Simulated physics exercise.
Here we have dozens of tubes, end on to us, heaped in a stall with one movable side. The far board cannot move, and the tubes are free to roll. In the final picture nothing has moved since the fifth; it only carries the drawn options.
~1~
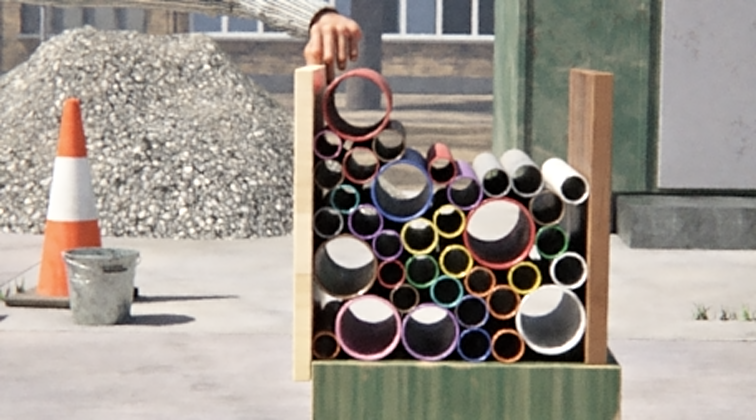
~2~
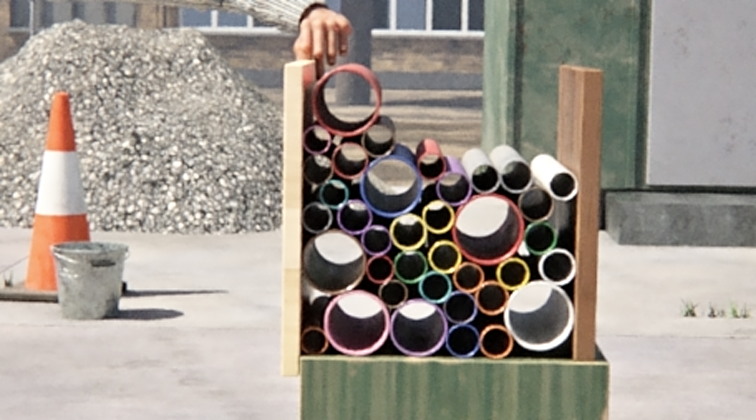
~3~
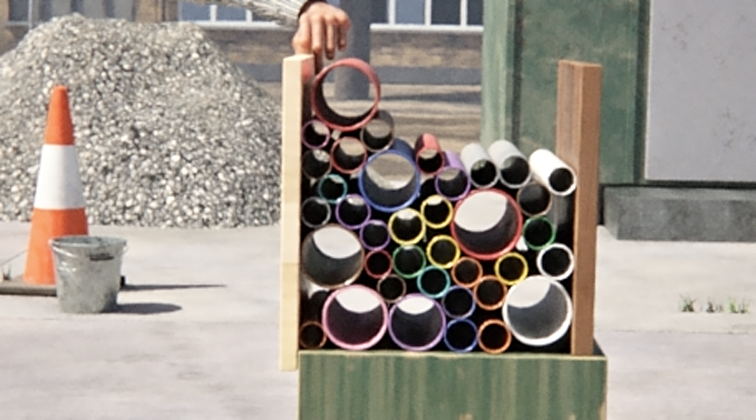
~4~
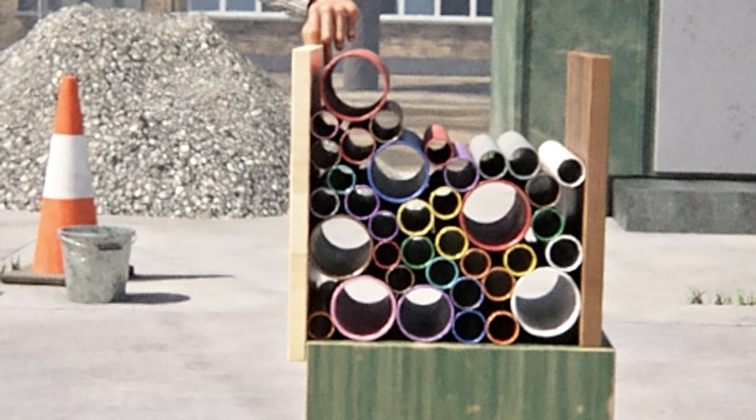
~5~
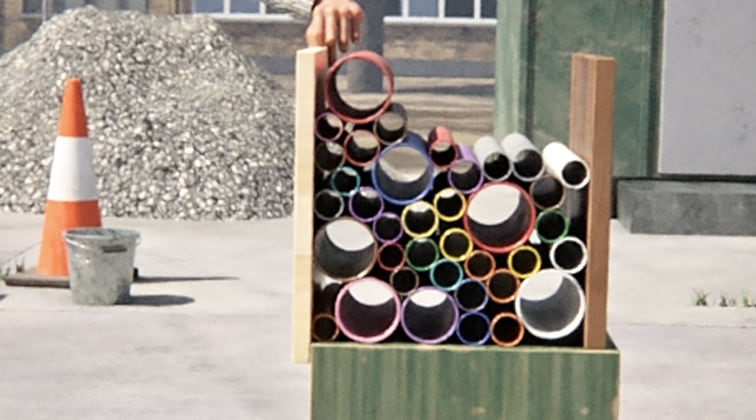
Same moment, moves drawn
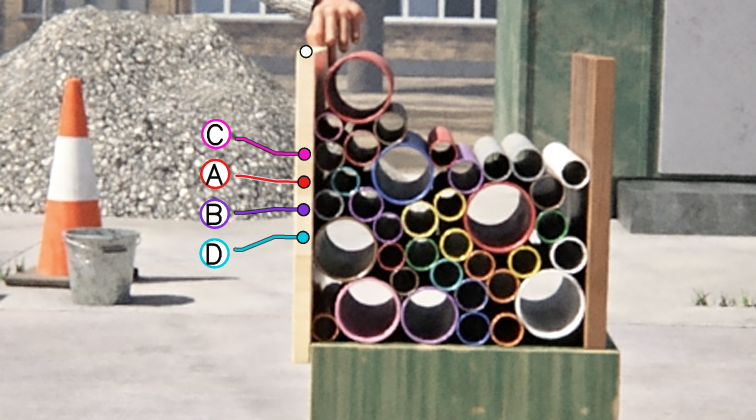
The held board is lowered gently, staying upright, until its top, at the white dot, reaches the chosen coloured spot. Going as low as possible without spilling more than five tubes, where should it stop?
Down to B.
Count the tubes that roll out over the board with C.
It comes to none.
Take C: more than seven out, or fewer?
At C, fewer than seven.
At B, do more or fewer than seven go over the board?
It loses fewer than seven.
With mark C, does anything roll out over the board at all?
At C: No.
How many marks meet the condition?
The number is three.
On the marked copy, A at (304, 182); B at (303, 210); C at (304, 154); D at (303, 237); the white dot at (306, 52).
With B. Early on, top of the board (315, 122).
Further on, top of the board (313, 202).
At the end, top of the board (313, 209), four out over the board.
As for the rest, A one out over the board; C none out over the board; D more than five out over the board.
